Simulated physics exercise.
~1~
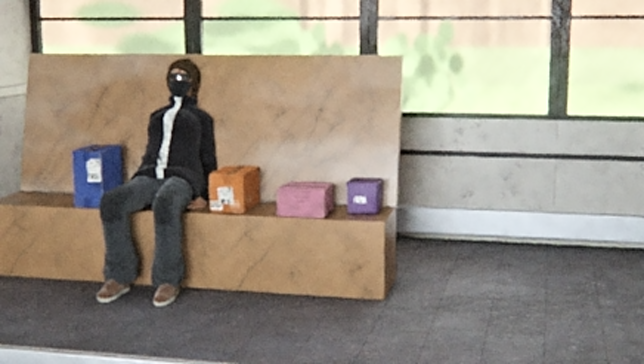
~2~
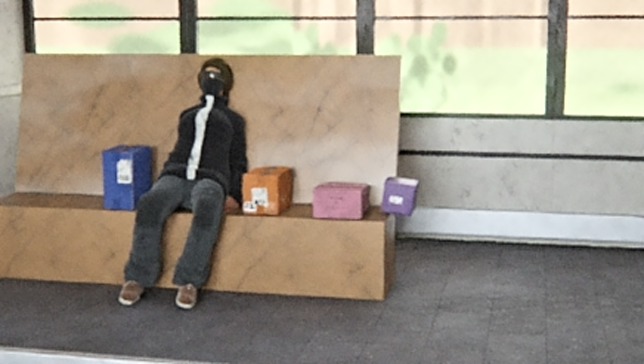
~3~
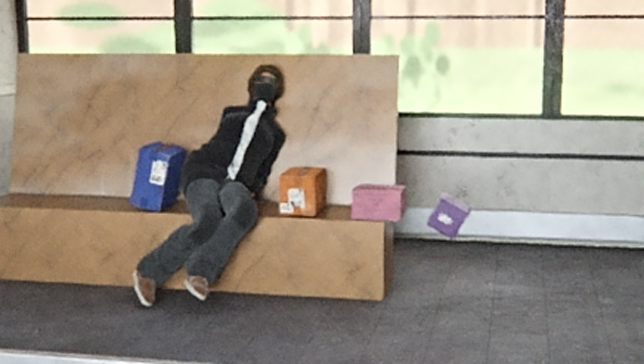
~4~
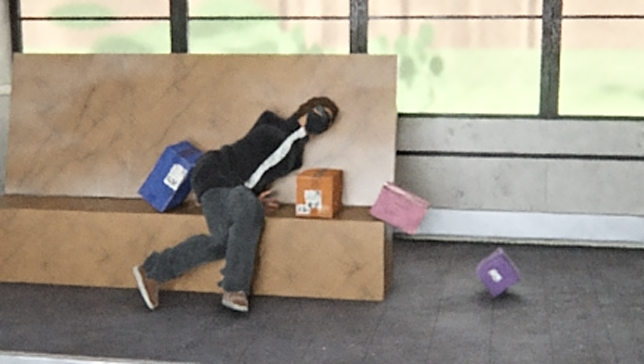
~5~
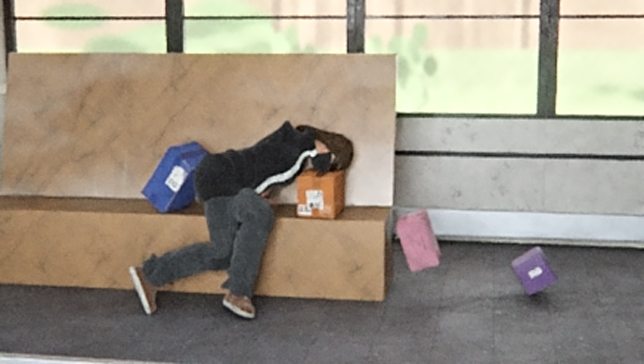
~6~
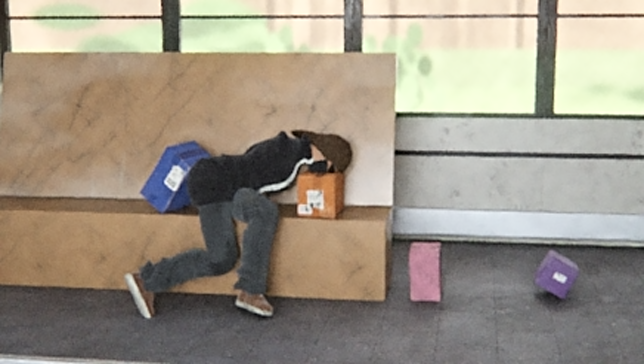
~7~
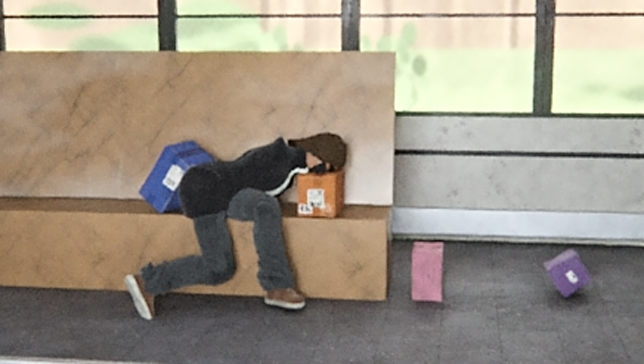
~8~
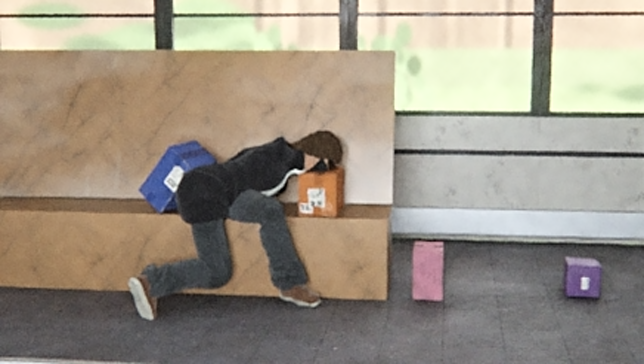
On a long tan bench inside a shuttle, a masked figure in dark clothes sits upright between a blue pack on the left and an orange holdall, a pink carton and a purple tub on the right. Everything on the seat slides to the right, and the purple tub tumbles off the end first. The sleeper tips sideways as the blue pack leans over and the pink carton topples after the tub. The sleeper's head comes down on the orange holdall, legs trailing to the floor. The carton ends upended beside the bench, with the tub resting farther right.
